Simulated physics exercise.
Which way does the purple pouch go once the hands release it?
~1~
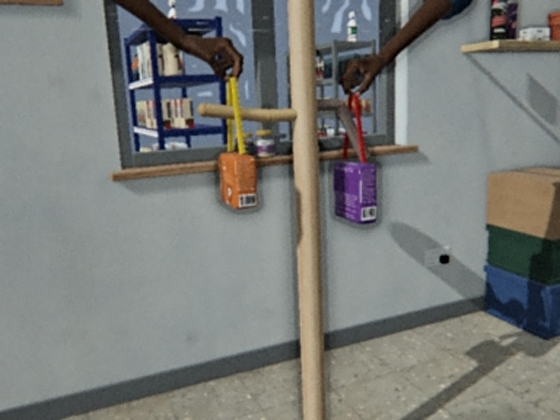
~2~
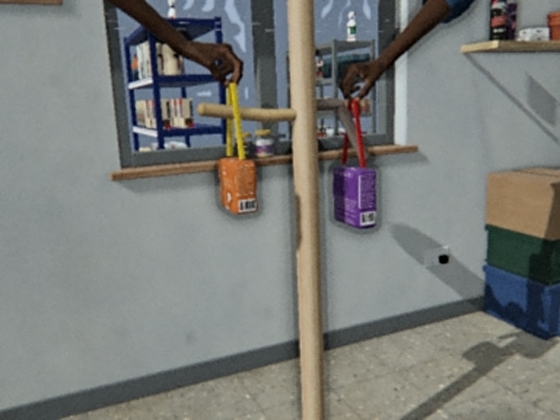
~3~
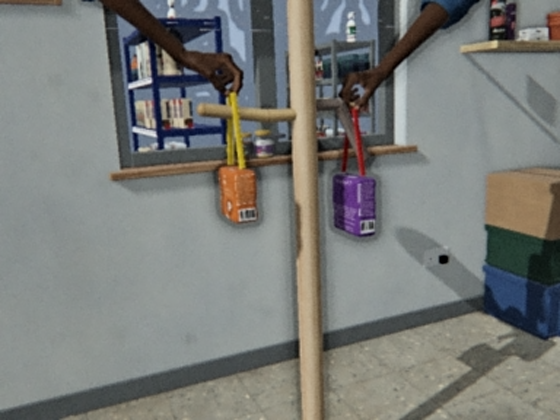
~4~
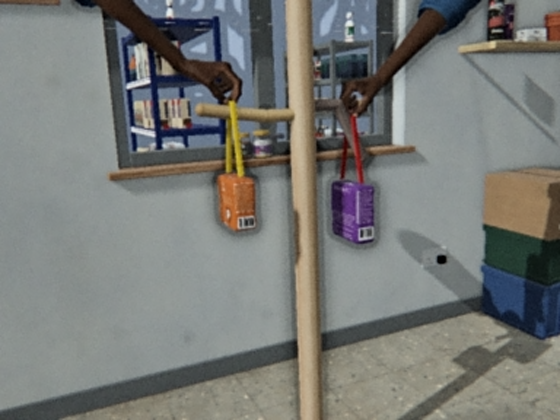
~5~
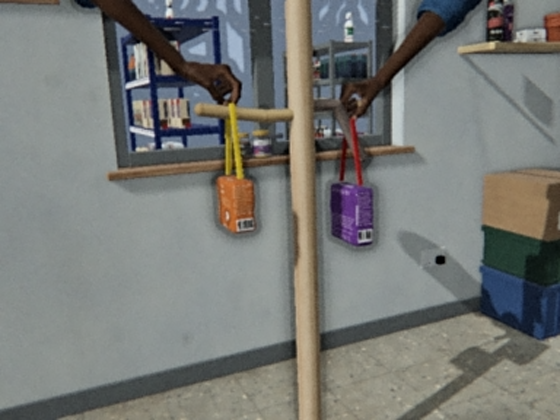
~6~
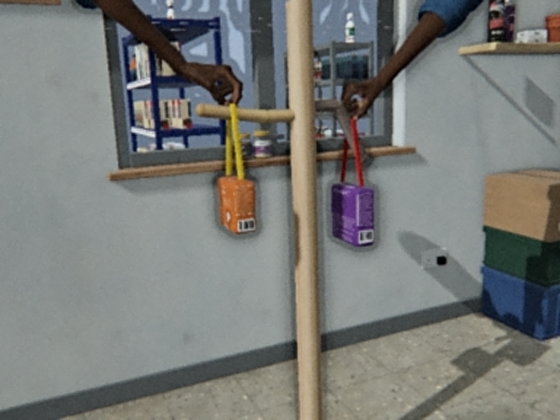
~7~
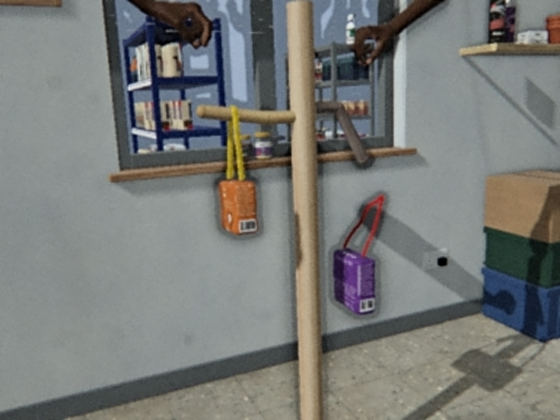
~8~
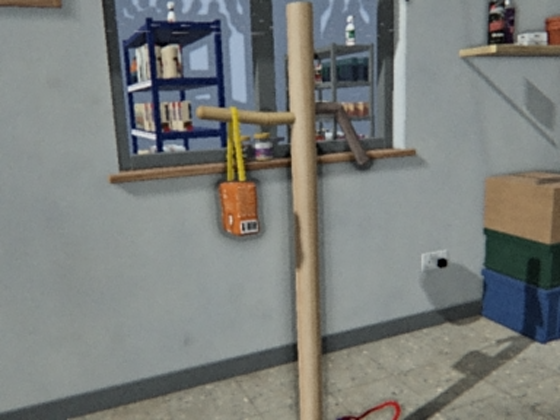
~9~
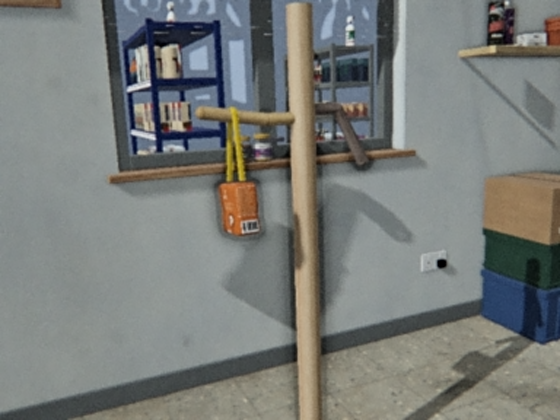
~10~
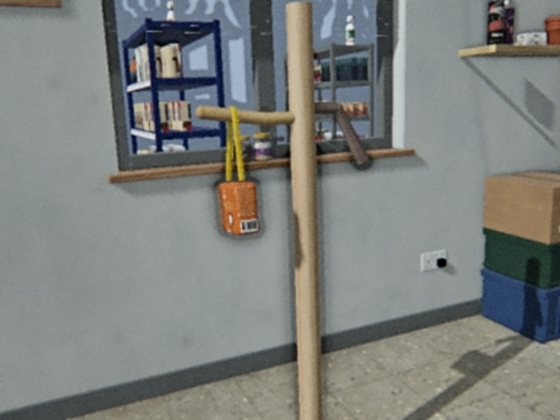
The purple pouch goes down, dropping away from the stand toward the floor.
